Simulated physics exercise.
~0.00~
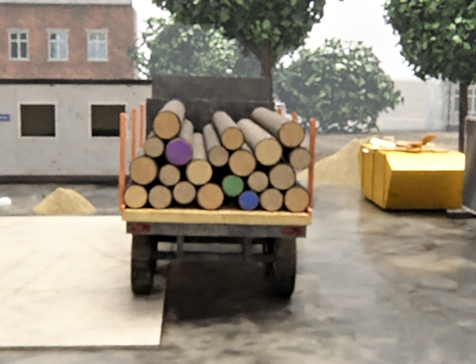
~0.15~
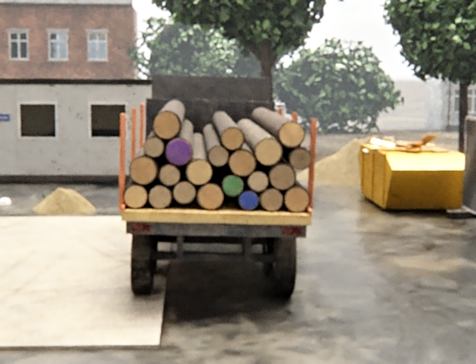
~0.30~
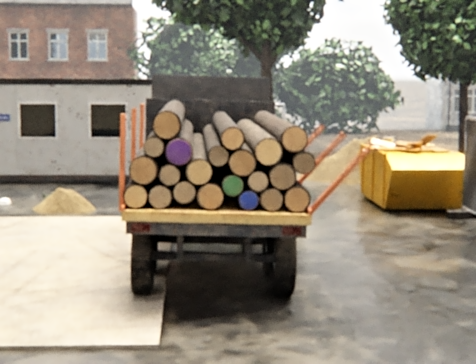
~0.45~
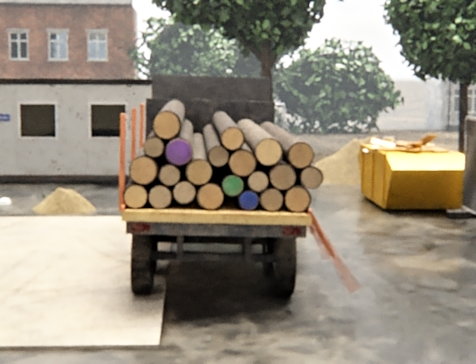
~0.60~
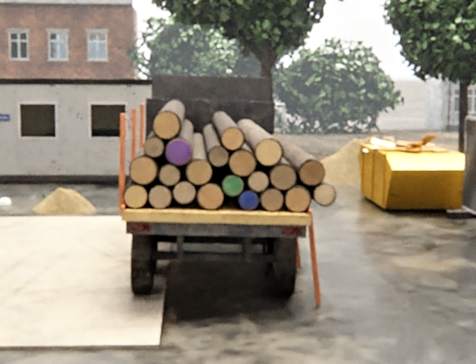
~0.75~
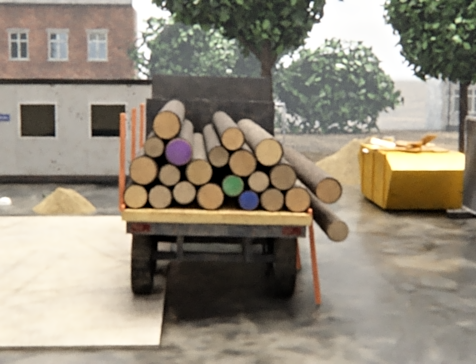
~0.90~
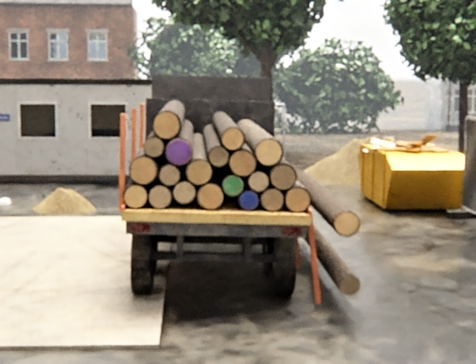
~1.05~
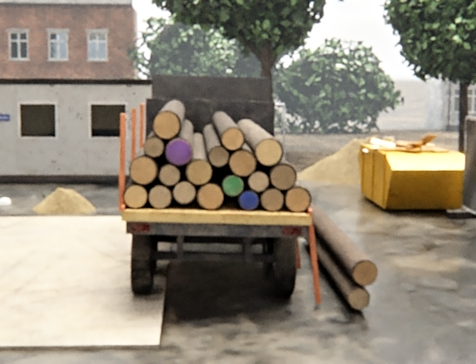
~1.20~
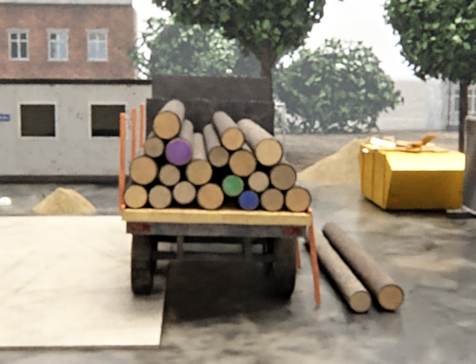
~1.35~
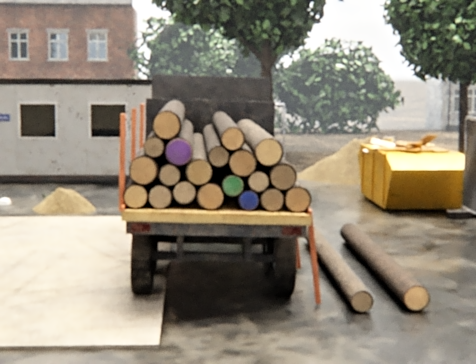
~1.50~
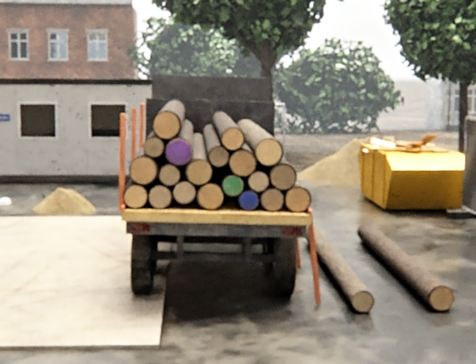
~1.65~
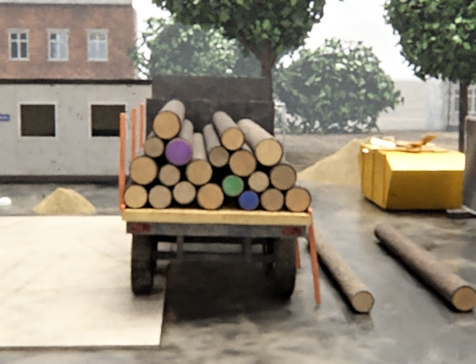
Orange posts on the right of a parked log lorry swinging down, two poles rolling off to the ground, the rest staying stacked.
